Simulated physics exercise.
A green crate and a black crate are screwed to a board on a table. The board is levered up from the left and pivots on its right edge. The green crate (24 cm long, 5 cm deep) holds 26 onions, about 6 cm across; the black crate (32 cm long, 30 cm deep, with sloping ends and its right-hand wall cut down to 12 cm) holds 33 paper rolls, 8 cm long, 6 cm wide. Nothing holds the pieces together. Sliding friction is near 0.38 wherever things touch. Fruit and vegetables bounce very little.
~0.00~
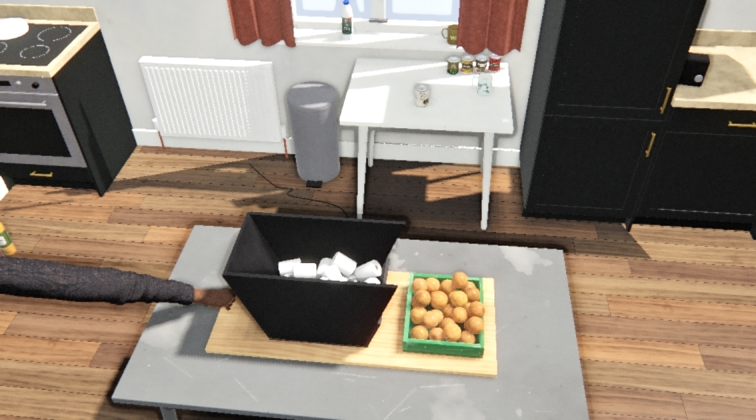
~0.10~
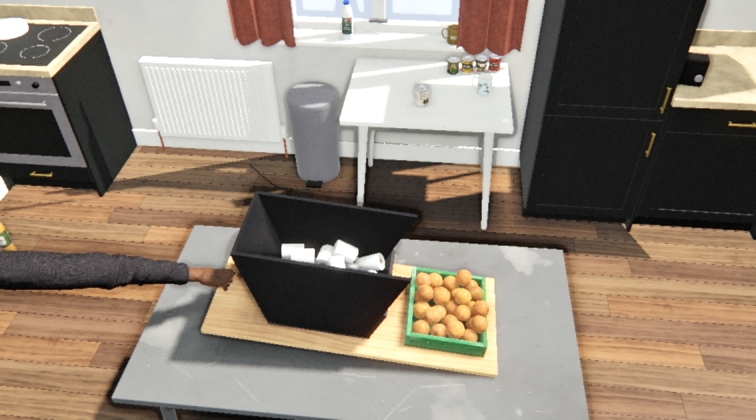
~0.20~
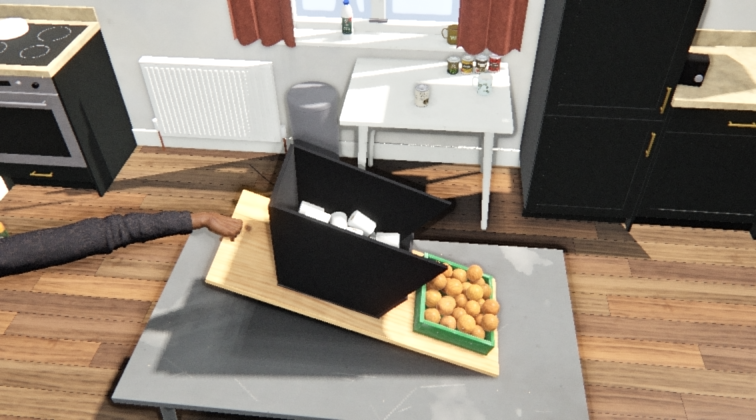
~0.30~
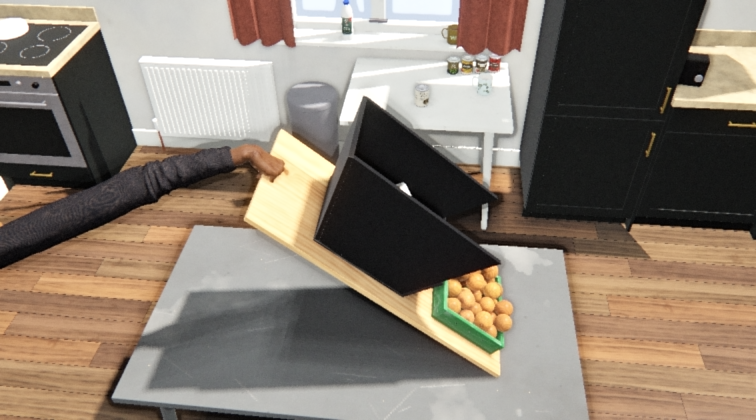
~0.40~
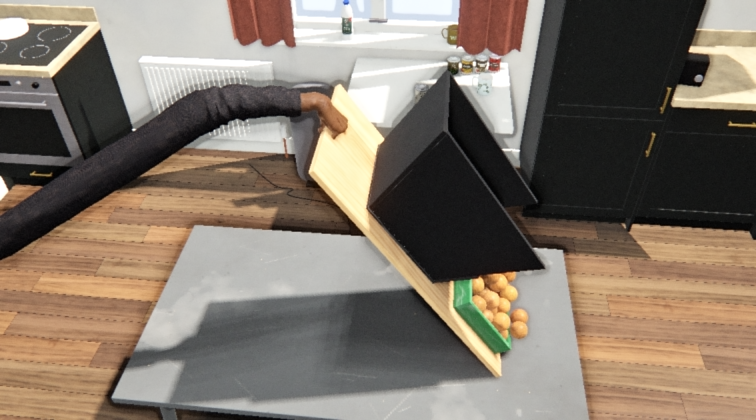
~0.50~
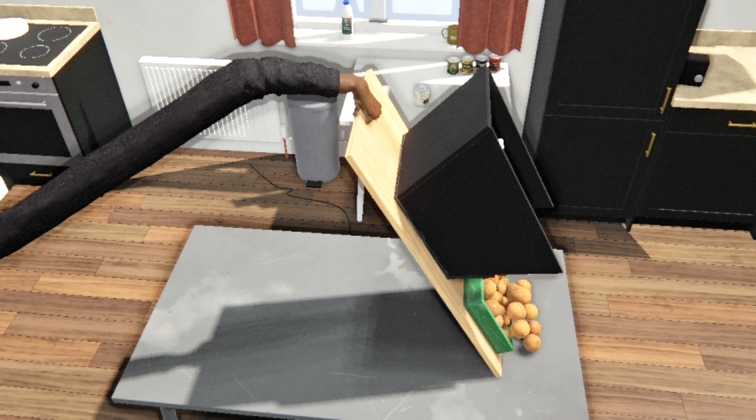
In a kitchen, a hand lifts the left end of a wooden board on a gray table, steeply tilting its black crate of white rolls and green crate of round brown items, a few of which emerge at the right.
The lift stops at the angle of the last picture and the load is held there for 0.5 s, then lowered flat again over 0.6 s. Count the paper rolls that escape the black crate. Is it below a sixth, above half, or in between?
More than half of the paper rolls leave the black crate.
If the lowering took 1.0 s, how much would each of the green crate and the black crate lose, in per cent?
Then green crate 50, black crate 90 per cent.
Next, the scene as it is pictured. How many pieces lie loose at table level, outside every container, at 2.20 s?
Roughly 8.
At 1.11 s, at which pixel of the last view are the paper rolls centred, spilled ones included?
Near (648, 391).
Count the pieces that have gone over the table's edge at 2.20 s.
About 35.
After 0.77 s, tilt 62°; green crate 15 in, 11 out and black crate 12 in, 21 out.
After 1.11 s, tilt 57°; green crate 14 in, 12 out and black crate 4 in, 29 out.
After 1.59 s, tilt 0°; green crate 13 in, 13 out and black crate 4 in, 29 out.
When it is over (at 2.20 s), green crate 13 in, 13 out and black crate 4 in, 29 out. Asked share, 29 of 33, 88 per cent.
